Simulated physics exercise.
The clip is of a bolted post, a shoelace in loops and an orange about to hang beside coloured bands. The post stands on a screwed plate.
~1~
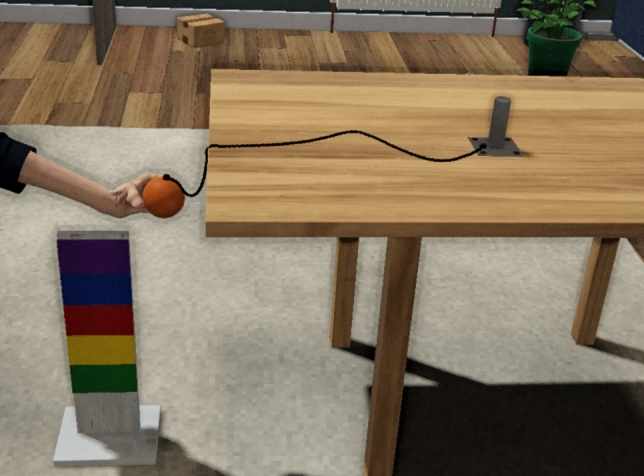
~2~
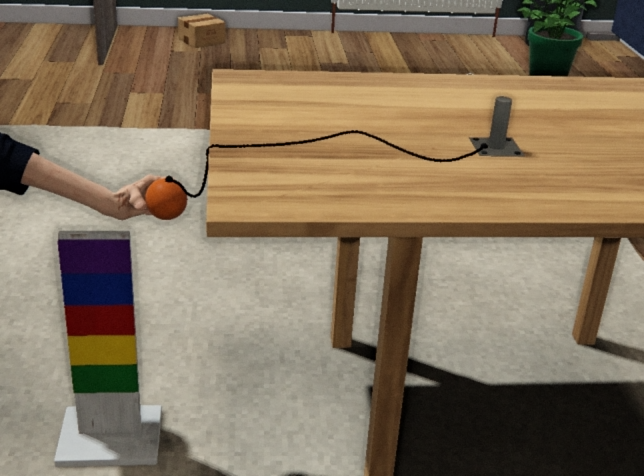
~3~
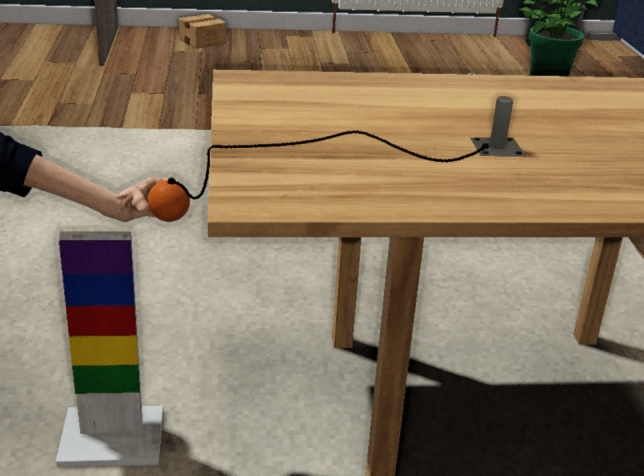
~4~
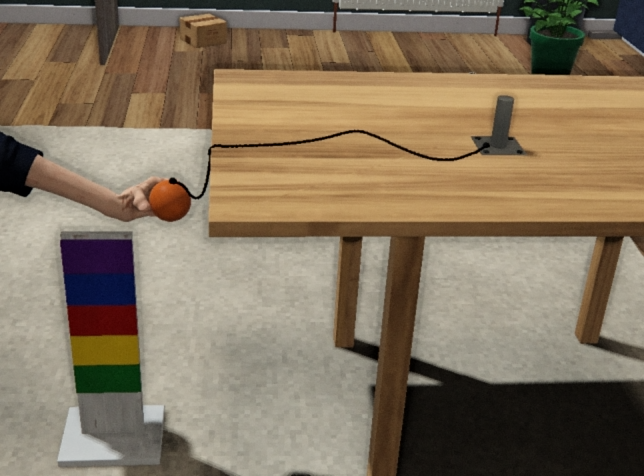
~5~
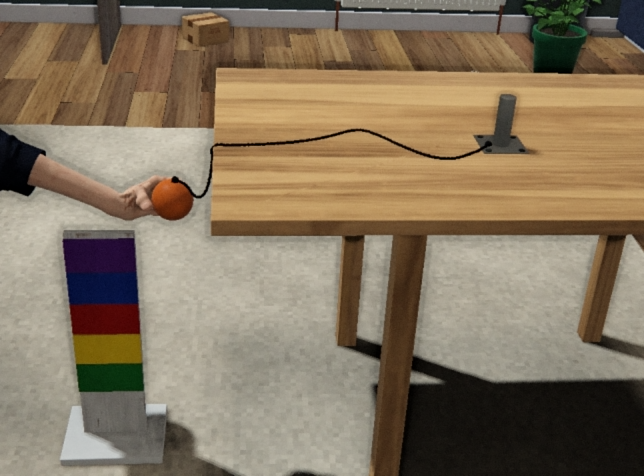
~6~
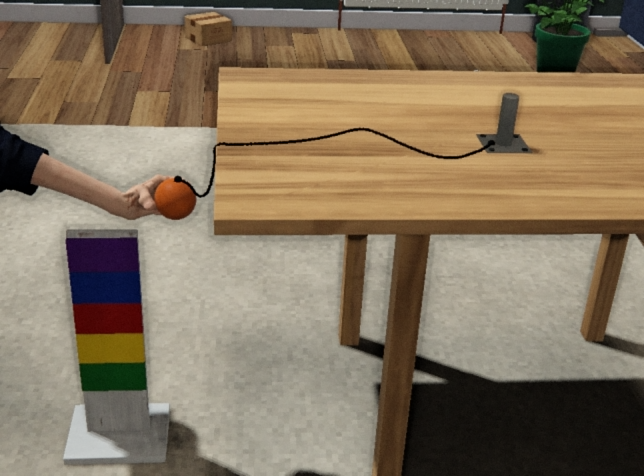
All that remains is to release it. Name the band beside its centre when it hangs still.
Its middle rests at the blue band.
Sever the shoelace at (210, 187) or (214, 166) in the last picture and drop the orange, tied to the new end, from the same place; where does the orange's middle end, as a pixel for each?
Near (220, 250) and (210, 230).
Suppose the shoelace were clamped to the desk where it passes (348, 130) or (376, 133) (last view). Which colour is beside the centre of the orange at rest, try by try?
It would be purple; purple.
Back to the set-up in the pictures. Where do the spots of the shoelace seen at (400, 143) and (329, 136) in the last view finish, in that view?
They go to (372, 140) and to (281, 138).
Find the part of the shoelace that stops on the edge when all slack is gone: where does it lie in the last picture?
At (268, 144), roughly.
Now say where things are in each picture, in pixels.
Orange (164, 197); purple (94, 258); blue (96, 290); red (99, 321); yellow (101, 351); green (104, 380), in the first frame.
Orange (166, 199); shoelace through (465, 157) (398, 148) (342, 134) (274, 145) (208, 158), in the second frame.
Orange (169, 201), in the third frame.
Orange (170, 201); shoelace through (467, 156) (400, 147) (344, 133) (276, 145) (210, 157), in the fourth frame.
Orange (172, 200), in the fifth frame.
Orange (175, 199); shoelace through (472, 154) (405, 145) (349, 131) (281, 143) (215, 156), in the sixth frame.
Early on, orange near (251, 267); level with blue.
Midway, orange near (214, 285); level with blue.
Finally, orange near (211, 284); level with blue. The blue one.
